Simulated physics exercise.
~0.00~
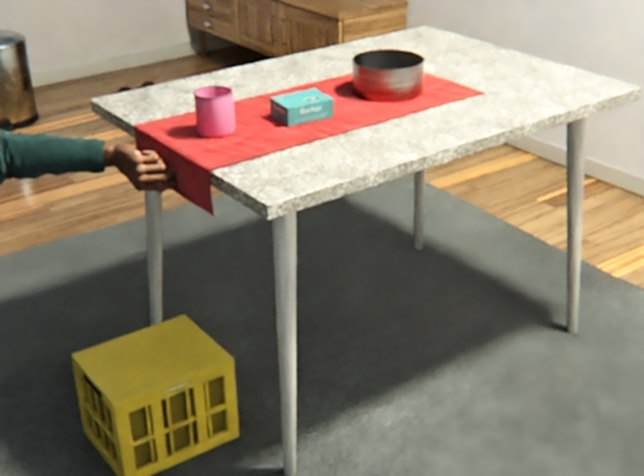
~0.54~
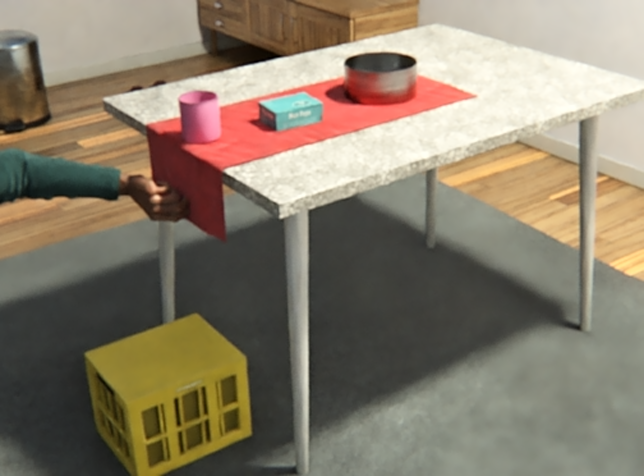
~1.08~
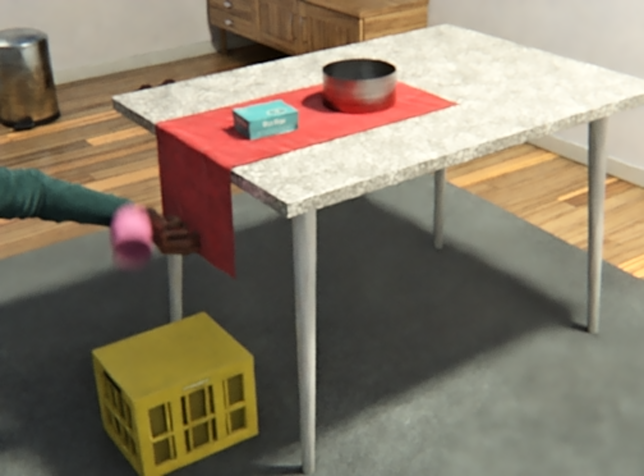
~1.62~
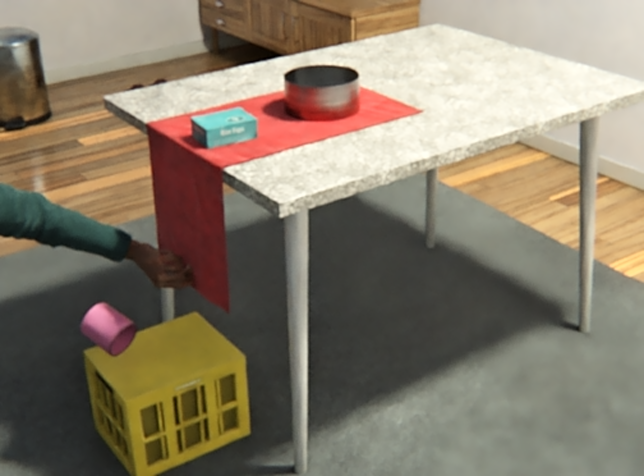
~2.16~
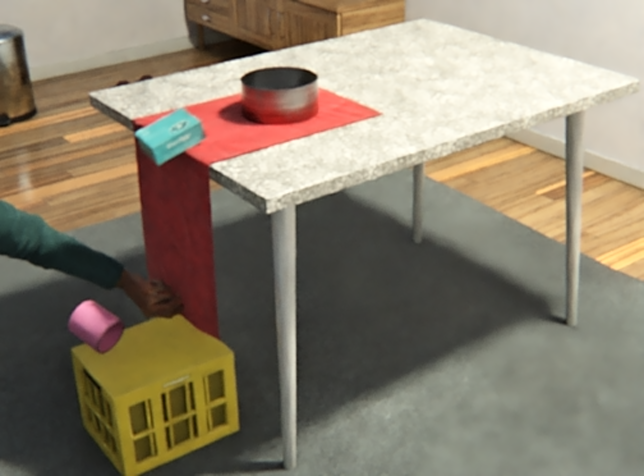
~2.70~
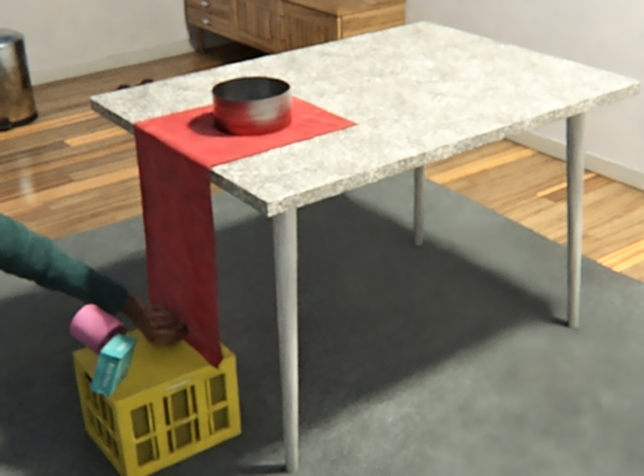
A hand in a dark green sleeve pulls the hanging end of a red tablecloth down and to the left, drawing it across a speckled table with a pink mug, a turquoise packet and a pot on top. The mug soon tips off the end and drops onto the yellow crate below. The hem keeps going down while the packet and pot ride left with the cloth. Next the packet tilts over the edge and falls beside the mug. Finally the hem rests on the crate, still in the hand, and the pot remains on the table.
